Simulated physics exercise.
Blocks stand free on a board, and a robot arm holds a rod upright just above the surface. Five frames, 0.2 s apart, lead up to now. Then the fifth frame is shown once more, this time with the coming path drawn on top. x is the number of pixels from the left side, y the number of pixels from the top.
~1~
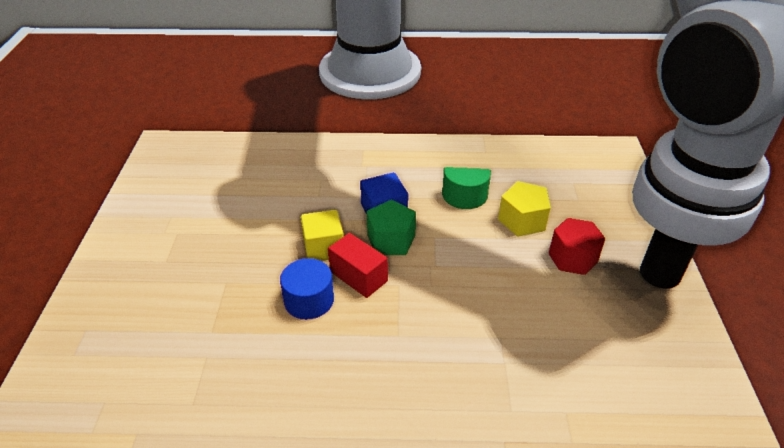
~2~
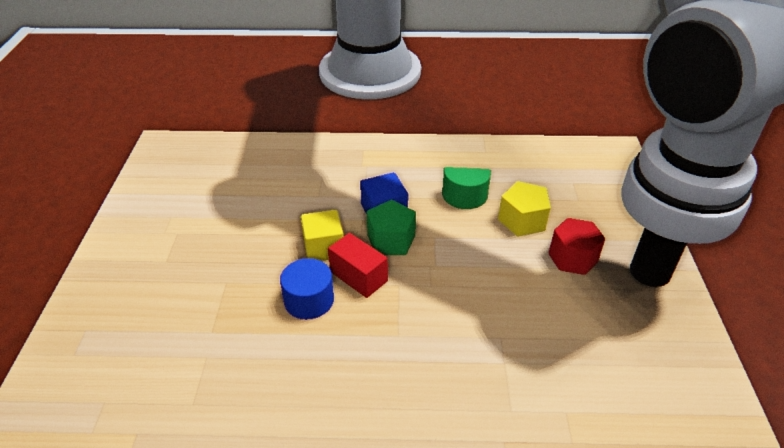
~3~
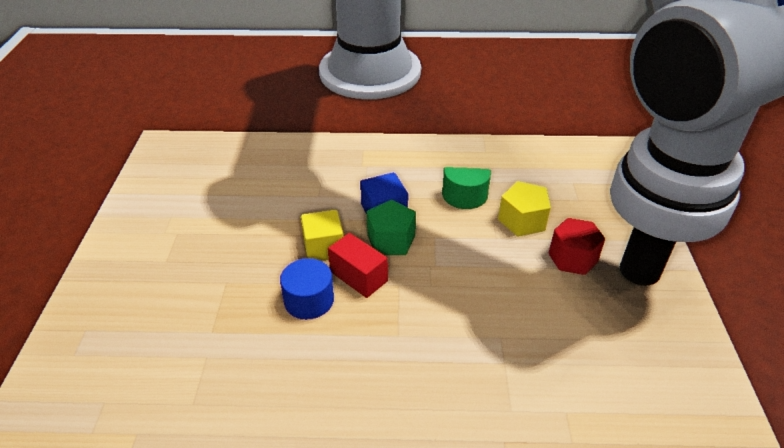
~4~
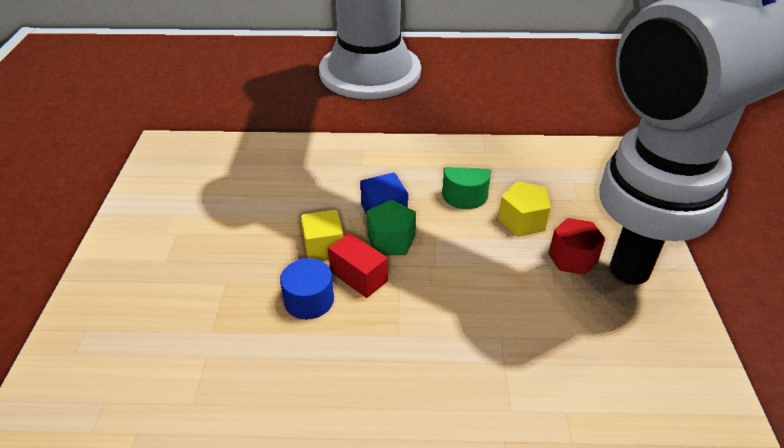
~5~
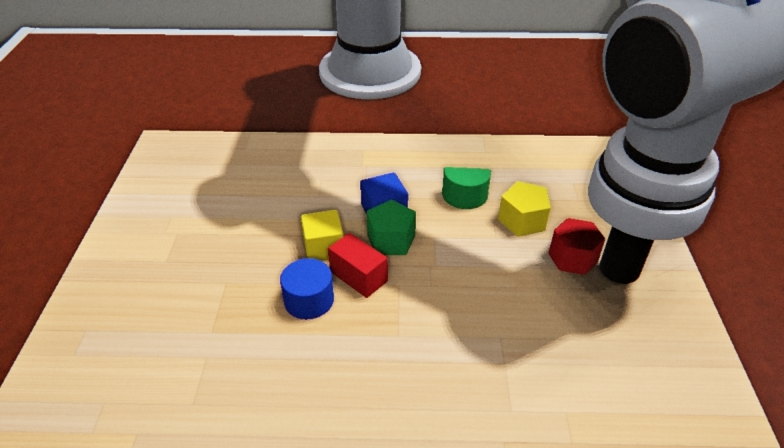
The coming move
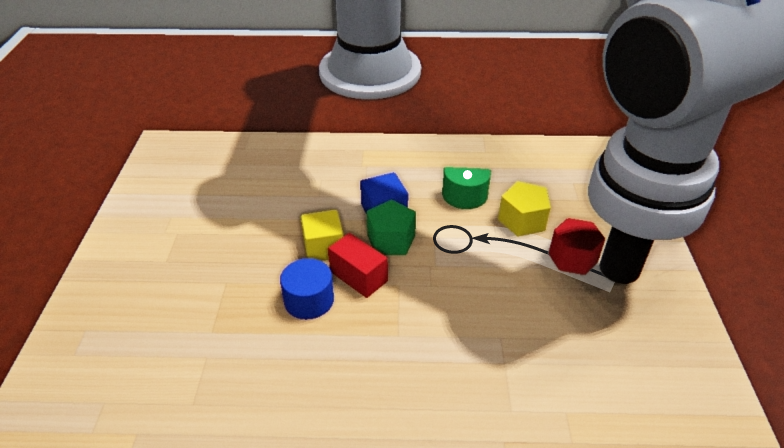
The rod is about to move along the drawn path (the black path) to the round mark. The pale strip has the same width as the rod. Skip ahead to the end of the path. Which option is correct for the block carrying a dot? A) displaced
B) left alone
The correct letter is A.
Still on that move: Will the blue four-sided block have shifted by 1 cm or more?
It seems not.
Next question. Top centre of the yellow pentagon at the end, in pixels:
I'd place it at (496, 163), taking the centre of its top.
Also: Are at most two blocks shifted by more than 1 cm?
It seems not.
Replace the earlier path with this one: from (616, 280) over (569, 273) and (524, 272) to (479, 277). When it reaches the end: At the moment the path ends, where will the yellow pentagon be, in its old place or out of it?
That block moves.
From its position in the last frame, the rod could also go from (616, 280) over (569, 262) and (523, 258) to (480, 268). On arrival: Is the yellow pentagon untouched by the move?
Answer: No.
Path on the board, from (616, 280) via (560, 258) and (507, 241), ending at (453, 239); the dot is on the green half-round block.
What follows on the original path. One third of the way, rod (563, 248); yellow pentagon (512, 185); red hexagon (536, 210), turned 25° clockwise.
Two thirds of the way, rod (508, 231); green half-round block (456, 167), turned 45° anticlockwise; yellow pentagon (496, 164), turned 30° clockwise; red hexagon (494, 190), turned 60° clockwise.
At the end, rod (454, 229); blue four-sided block in place; green pentagon in place; green half-round block (455, 165), turned 45° anticlockwise; yellow pentagon (496, 163), turned 35° clockwise; red hexagon (475, 188), turned 100° clockwise.
